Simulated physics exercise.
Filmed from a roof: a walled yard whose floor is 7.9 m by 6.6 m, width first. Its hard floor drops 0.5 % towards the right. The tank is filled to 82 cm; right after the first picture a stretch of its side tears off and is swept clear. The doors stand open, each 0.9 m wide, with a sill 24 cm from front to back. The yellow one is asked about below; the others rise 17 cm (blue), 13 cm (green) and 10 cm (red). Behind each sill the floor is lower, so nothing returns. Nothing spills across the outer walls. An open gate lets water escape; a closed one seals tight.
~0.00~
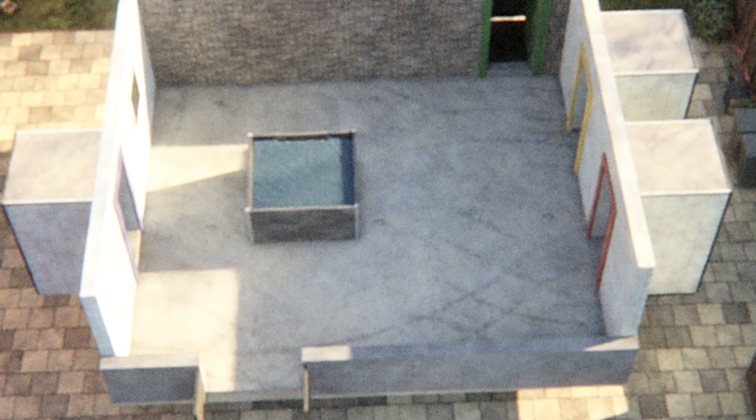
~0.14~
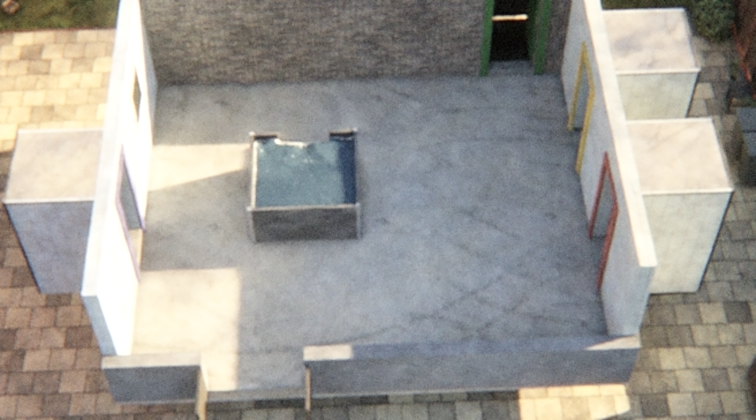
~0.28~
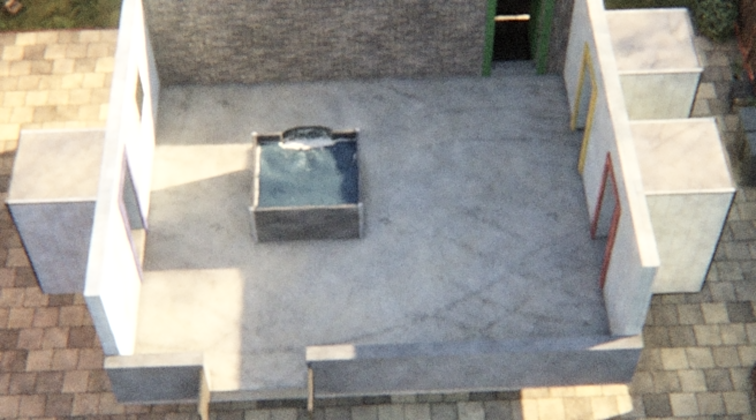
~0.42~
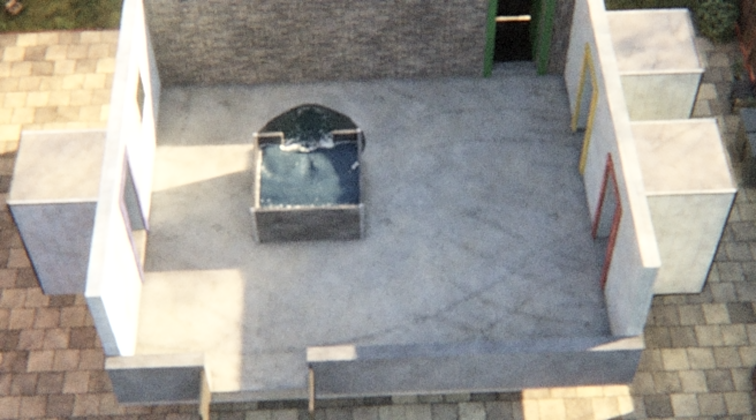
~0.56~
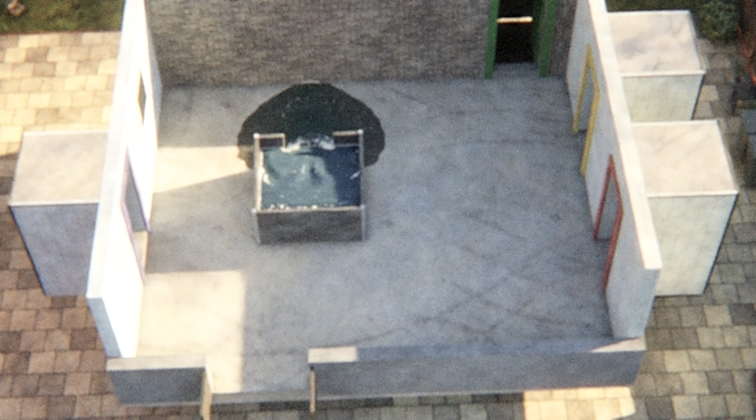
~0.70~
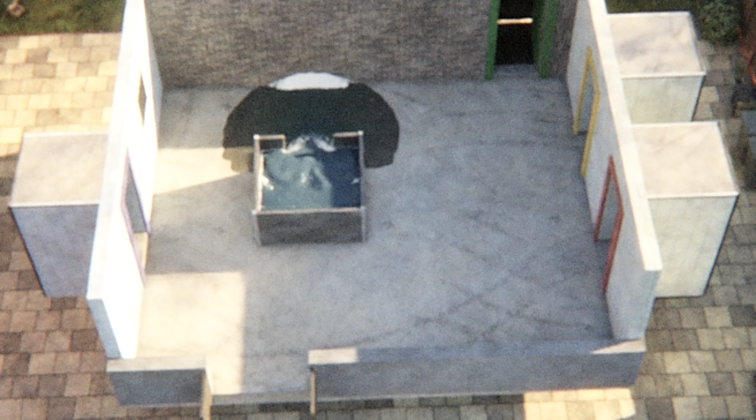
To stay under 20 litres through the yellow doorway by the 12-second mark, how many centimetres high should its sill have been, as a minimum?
Close to 9 cm is just enough.
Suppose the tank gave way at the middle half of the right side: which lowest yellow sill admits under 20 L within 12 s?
Then roughly 18 cm.
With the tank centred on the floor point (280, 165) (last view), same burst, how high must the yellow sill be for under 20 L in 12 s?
Then roughly 10.0 cm.
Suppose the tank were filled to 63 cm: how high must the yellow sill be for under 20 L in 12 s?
About 6.0 cm.
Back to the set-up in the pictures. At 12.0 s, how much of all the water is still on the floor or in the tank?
Roughly 90 in a hundred.
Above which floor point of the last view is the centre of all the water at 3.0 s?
Around (319, 150).
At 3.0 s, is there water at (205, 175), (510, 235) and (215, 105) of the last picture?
In turn: Flooded, not reached, wet.
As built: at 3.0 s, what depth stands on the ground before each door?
Depths in cm: Yellow 9, blue 2, green 6, red 0.
After 1.4 s water covers 15 % of the floor, deepest (43 cm) near (311, 166); it has not reached the yellow door.
After 3.0 s water covers 35 % of the floor, deepest (27 cm) near (311, 166); 9 cm at the yellow door, 0 litres in over its 9 cm sill.
After 12.0 s water covers 95 % of the floor, deepest (8 cm) near (353, 251); 5 cm at the yellow door, 20 litres in over its 9 cm sill.
At the yellow door as built, the water arrived by 2.8 s and peaked near 14 cm at 3.6 s.
With a sill of 7.5 cm, 35 litres would have come in within the 12 s; with 10.5 cm, 10 litres. So under 20 litres takes about 9 cm.
